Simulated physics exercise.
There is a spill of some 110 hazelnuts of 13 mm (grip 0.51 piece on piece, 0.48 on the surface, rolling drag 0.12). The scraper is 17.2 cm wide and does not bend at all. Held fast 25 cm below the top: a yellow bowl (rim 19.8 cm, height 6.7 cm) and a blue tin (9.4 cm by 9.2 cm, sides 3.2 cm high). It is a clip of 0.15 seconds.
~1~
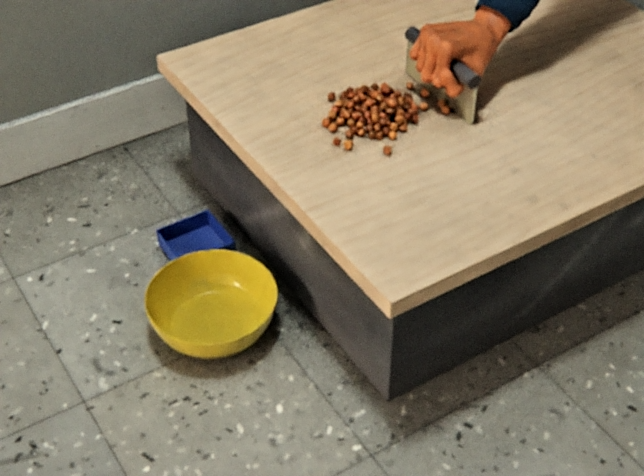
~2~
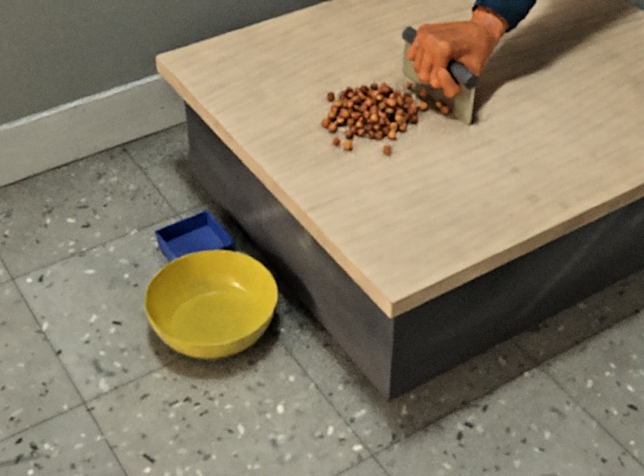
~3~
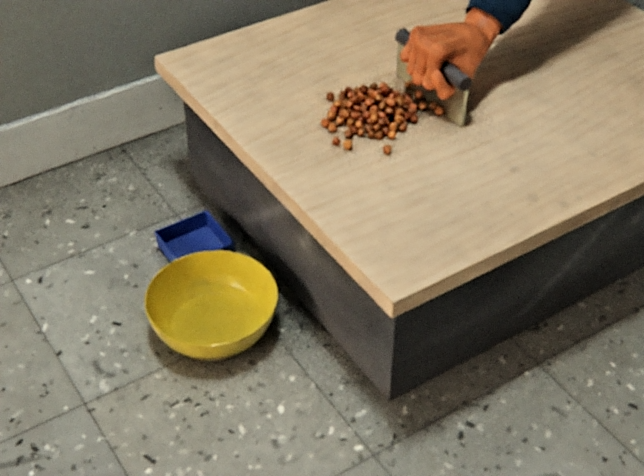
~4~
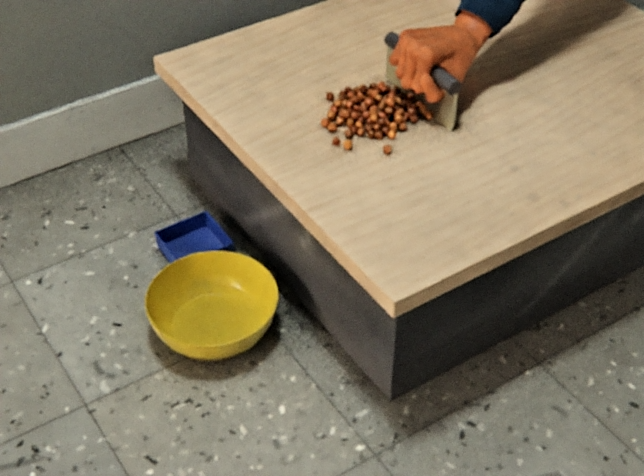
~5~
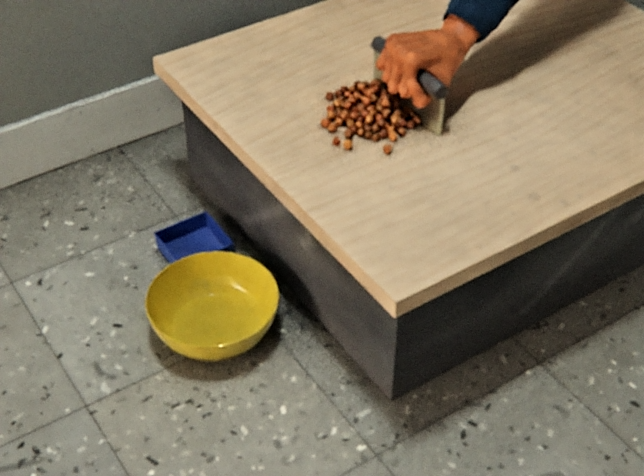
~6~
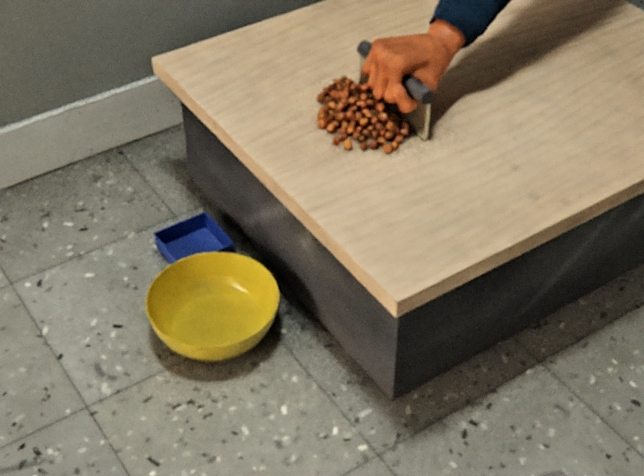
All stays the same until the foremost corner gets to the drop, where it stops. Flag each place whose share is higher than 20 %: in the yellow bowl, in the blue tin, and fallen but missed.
Yellow bowl flagged, blue tin not flagged, missed flagged.
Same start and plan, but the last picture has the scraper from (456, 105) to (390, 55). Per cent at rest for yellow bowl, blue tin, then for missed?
Final split - yellow bowl 45, blue tin 0, missed 15.
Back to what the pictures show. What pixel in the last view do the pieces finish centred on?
The centre ends up near (204, 324) in the last picture.
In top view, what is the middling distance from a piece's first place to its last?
Estimate: Close to 36 cm.
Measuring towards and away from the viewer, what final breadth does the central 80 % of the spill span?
Around 30 centimetres.
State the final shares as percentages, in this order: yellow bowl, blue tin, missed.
Yellow bowl at 60 per cent; blue tin at 5 per cent; missed at 30 per cent.
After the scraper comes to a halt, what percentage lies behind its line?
Roughly 10 %.
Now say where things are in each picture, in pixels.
Scraper from (474, 94) to (410, 45); moved 0.0 cm; 0 pieces shifted; middle of the spill at (375, 109); yellow bowl at (211, 295); blue tin at (195, 236), in the first frame.
Scraper from (471, 95) to (407, 45); moved 0.4 cm; 0 pieces shifted; middle of the spill at (374, 109), in the second frame.
Scraper from (464, 96) to (400, 47); moved 1.5 cm; 3 pieces shifted; middle of the spill at (374, 109), in the third frame.
Scraper from (454, 100) to (390, 50); moved 3.5 cm; 11 pieces shifted; middle of the spill at (369, 103), in the fourth frame.
Scraper from (441, 105) to (377, 54); moved 5.9 cm; 77 pieces shifted; middle of the spill at (367, 102), in the fifth frame.
Scraper from (427, 110) to (363, 59); moved 8.5 cm; 107 pieces shifted; middle of the spill at (364, 104); yellow bowl at (213, 297); blue tin at (194, 238), in the sixth frame.
Then, 0.19 s after the last picture, scraper 24 cm from its start, spill 25 cm wide; still on top 100 %.
Then, 0.38 s after the last picture, scraper 32 cm from its start, spill 32 cm wide; yellow bowl 5 %, off the edge, not caught 75 %, still on top 20 %.
Then, 0.54 s after the last picture, scraper 32 cm from its start, spill 36 cm wide; yellow bowl 55 %, blue tin 5 %, off the edge, not caught 30 %, still on top 15 %.
In the end, yellow bowl 60 %, blue tin 5 %, fallen but missed 30 %, still on top 10 %.
